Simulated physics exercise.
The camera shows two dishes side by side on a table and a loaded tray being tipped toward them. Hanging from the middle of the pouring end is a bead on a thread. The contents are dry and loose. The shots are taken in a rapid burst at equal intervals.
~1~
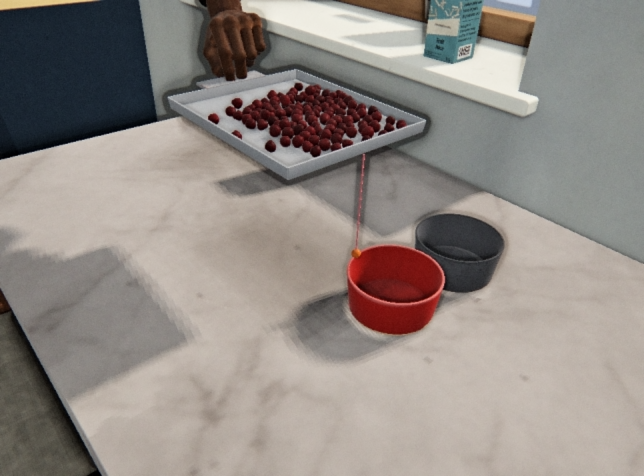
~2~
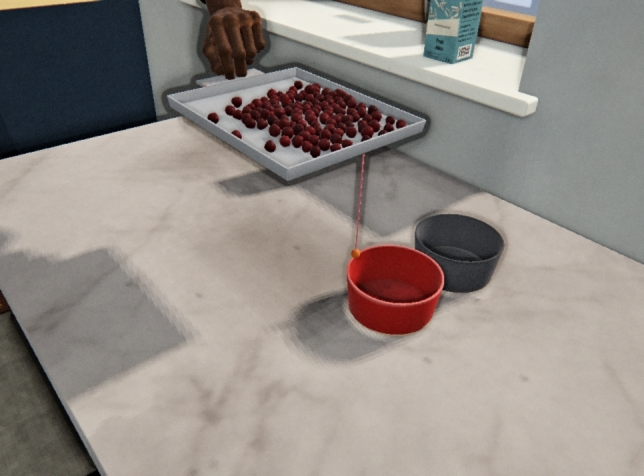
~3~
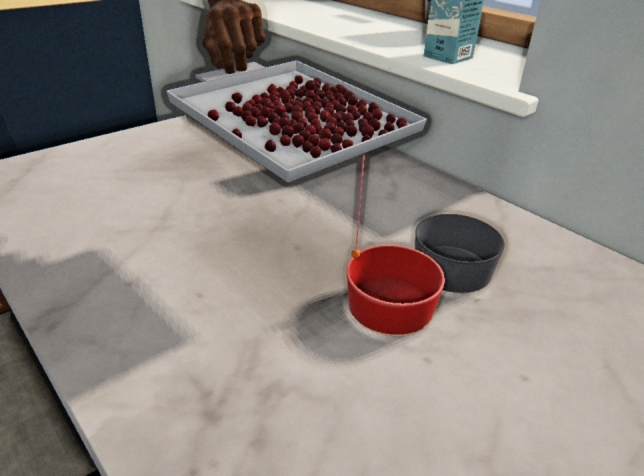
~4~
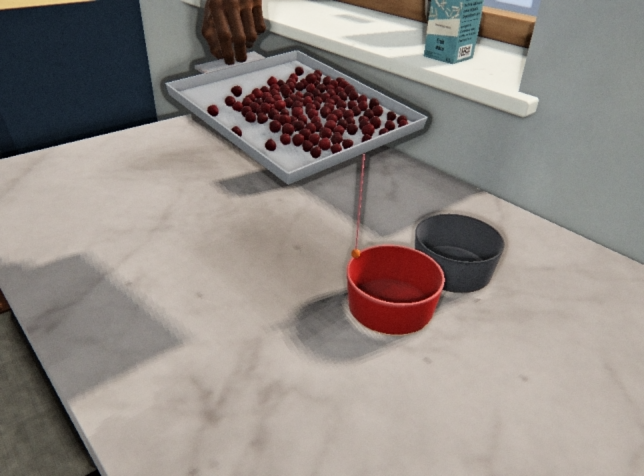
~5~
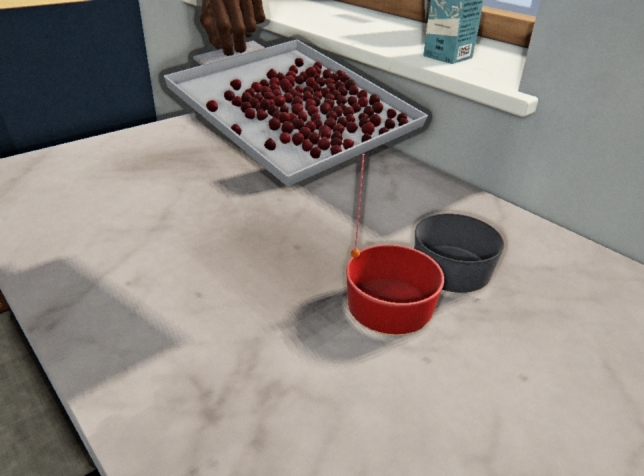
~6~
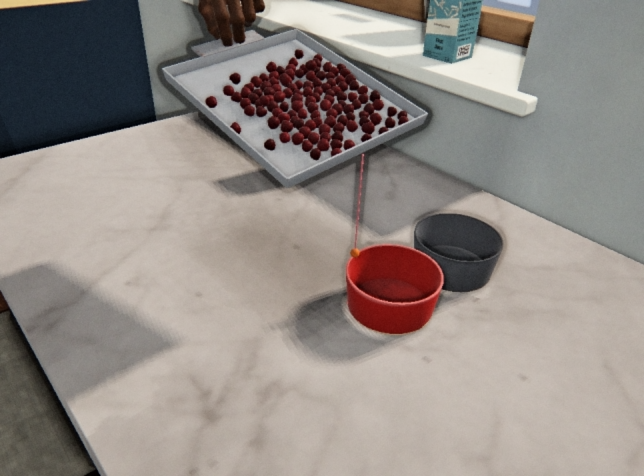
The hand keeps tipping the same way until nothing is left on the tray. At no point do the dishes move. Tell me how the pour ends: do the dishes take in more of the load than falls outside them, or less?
Catch is a minority.
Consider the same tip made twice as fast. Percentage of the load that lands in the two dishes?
Around 10 percent.
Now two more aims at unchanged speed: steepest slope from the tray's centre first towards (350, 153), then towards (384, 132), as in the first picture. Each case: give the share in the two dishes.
Case one near 50 %; case two near 50 %.
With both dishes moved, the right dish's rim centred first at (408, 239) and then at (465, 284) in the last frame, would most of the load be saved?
At place one the minor share; at place two the minor share.
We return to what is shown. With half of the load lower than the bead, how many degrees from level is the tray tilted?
Near 105 degrees.
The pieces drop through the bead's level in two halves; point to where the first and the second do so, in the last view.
The early half goes through (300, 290), the late half through (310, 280).
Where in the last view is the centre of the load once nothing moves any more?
About (310, 347).
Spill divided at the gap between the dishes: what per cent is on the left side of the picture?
Roughly 80 percent.
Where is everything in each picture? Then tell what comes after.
In the first frame, corners of the pouring end at (288, 167) and (423, 120), level; middle of the load at (309, 117), dried cherries; left dish at (430, 312); right dish at (493, 270); bead on its thread at (356, 253).
In the second frame, corners of the pouring end at (288, 167) and (423, 120), level; middle of the load at (309, 116).
In the third frame, corners of the pouring end at (288, 169) and (424, 119), tipped barely, lowest at the left corner; middle of the load at (309, 114).
In the fourth frame, corners of the pouring end at (289, 172) and (425, 117), tipped a little, lowest at the left corner; middle of the load at (309, 110).
In the fifth frame, corners of the pouring end at (288, 174) and (425, 115), tipped a little, lowest at the left corner; middle of the load at (309, 105).
In the sixth frame, corners of the pouring end at (288, 177) and (425, 113), tipped a little, lowest at the left corner; middle of the load at (309, 102); left dish at (429, 311); right dish at (491, 270).
Soon after the last picture, tray tipped steeply; nearly all on the tray; a stray few outside both.
A little later, tray tipped right over; nearly all on the tray; a stray few in the left dish; a stray few outside both; a stray few in the air.
Later still, tray tipped past a quarter turn; a small part in the left dish; a stray few in the right dish; nearly all outside both.
At rest, tray tipped past a quarter turn; a small part in the left dish; a stray few in the right dish; nearly all outside both.
